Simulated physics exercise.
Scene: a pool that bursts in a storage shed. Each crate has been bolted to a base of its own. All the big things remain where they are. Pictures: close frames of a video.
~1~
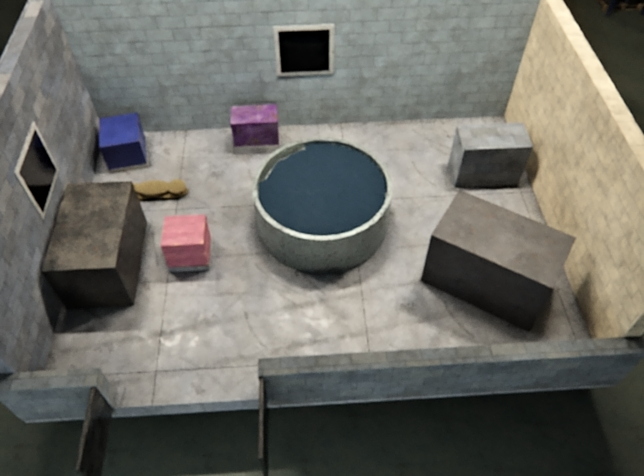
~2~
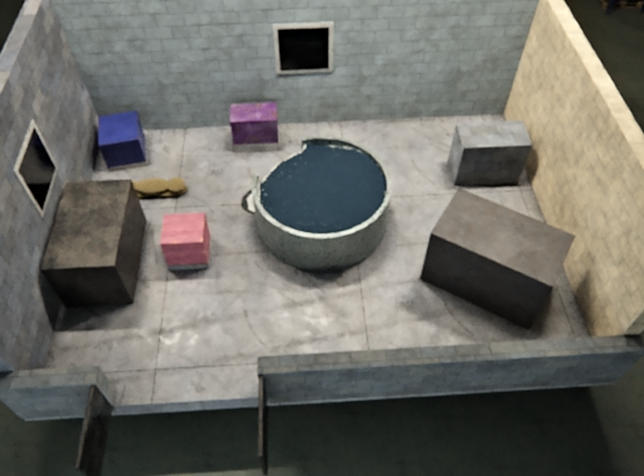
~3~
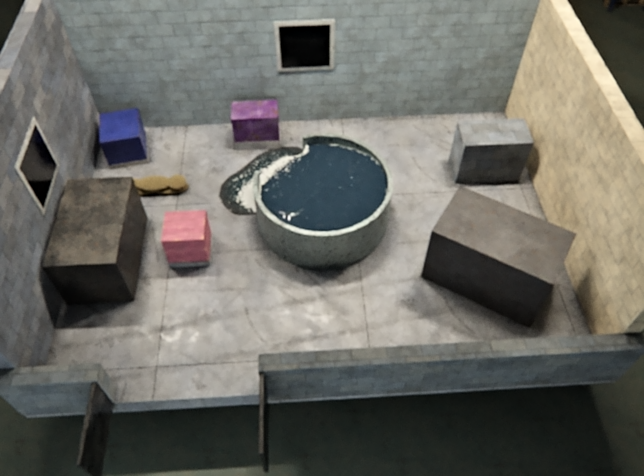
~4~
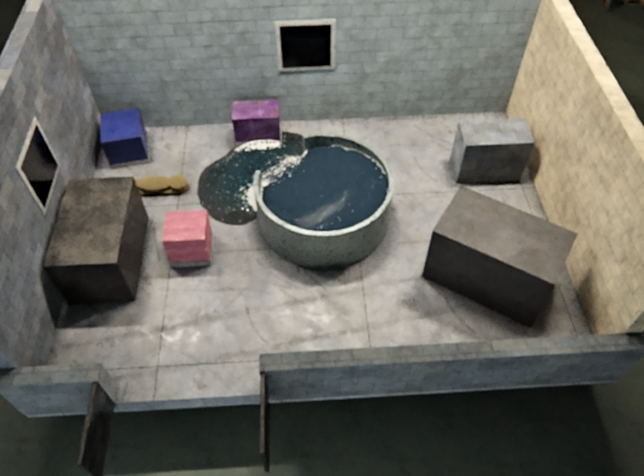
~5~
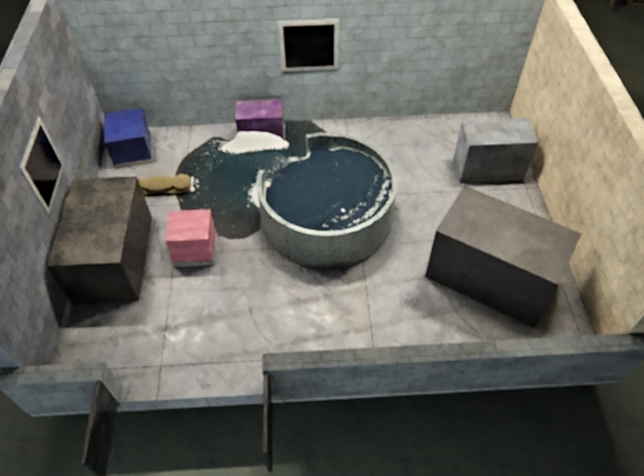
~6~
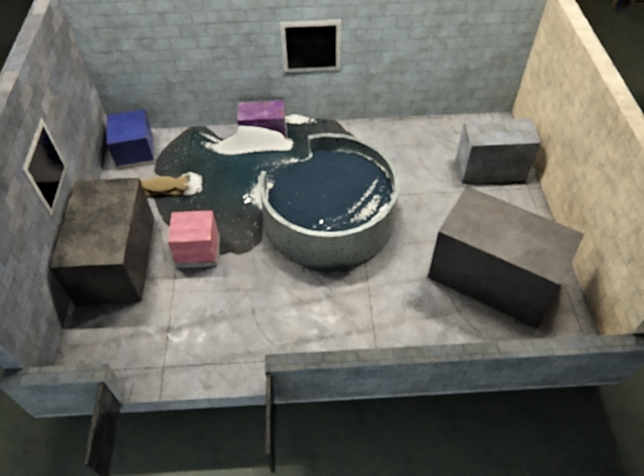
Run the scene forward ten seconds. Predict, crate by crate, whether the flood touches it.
At the end, the blue crate picks up moisture; the pink crate picks up moisture; the purple crate picks up moisture.
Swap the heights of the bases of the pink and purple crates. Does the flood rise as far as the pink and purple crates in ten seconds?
Then pink gets flooded and purple gets flooded.
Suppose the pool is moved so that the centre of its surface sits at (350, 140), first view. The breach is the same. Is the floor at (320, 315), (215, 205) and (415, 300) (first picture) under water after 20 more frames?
The first spot is not reached, the second inundated, and the third not reached.
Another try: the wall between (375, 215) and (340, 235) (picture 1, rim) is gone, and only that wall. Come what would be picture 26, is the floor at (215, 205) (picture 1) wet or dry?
At that spot: Parched.
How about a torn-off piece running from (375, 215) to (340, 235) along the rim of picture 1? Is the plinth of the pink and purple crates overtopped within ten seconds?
Observed: Pink stays clear; purple stays clear.
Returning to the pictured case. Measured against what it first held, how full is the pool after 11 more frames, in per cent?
I'd say around 46 per cent.
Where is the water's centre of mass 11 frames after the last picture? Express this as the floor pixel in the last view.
Close to (257, 186), I reckon.
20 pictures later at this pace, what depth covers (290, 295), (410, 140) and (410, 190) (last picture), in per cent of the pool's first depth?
I'd put them at close to 0 per cent, then 4 per cent, then 0 per cent.
A moment on, water covers 25 % of the floor; the blue crate water round its plinth, the pink crate water round its plinth, the purple crate water round its plinth.
Next, water covers 30 % of the floor; the blue crate water round its plinth, the pink crate water round its plinth, the purple crate water round its plinth.
Then, water covers 45 % of the floor; the blue crate water round its plinth, the pink crate water round its plinth, the purple crate water round its plinth.
Later, water covers 75 % of the floor; the blue crate water round its plinth, the pink crate water round its plinth, the purple crate water round its plinth.
In the end, water covers 100 % of the floor; the blue crate was topped, the pink crate was topped, the purple crate was topped.
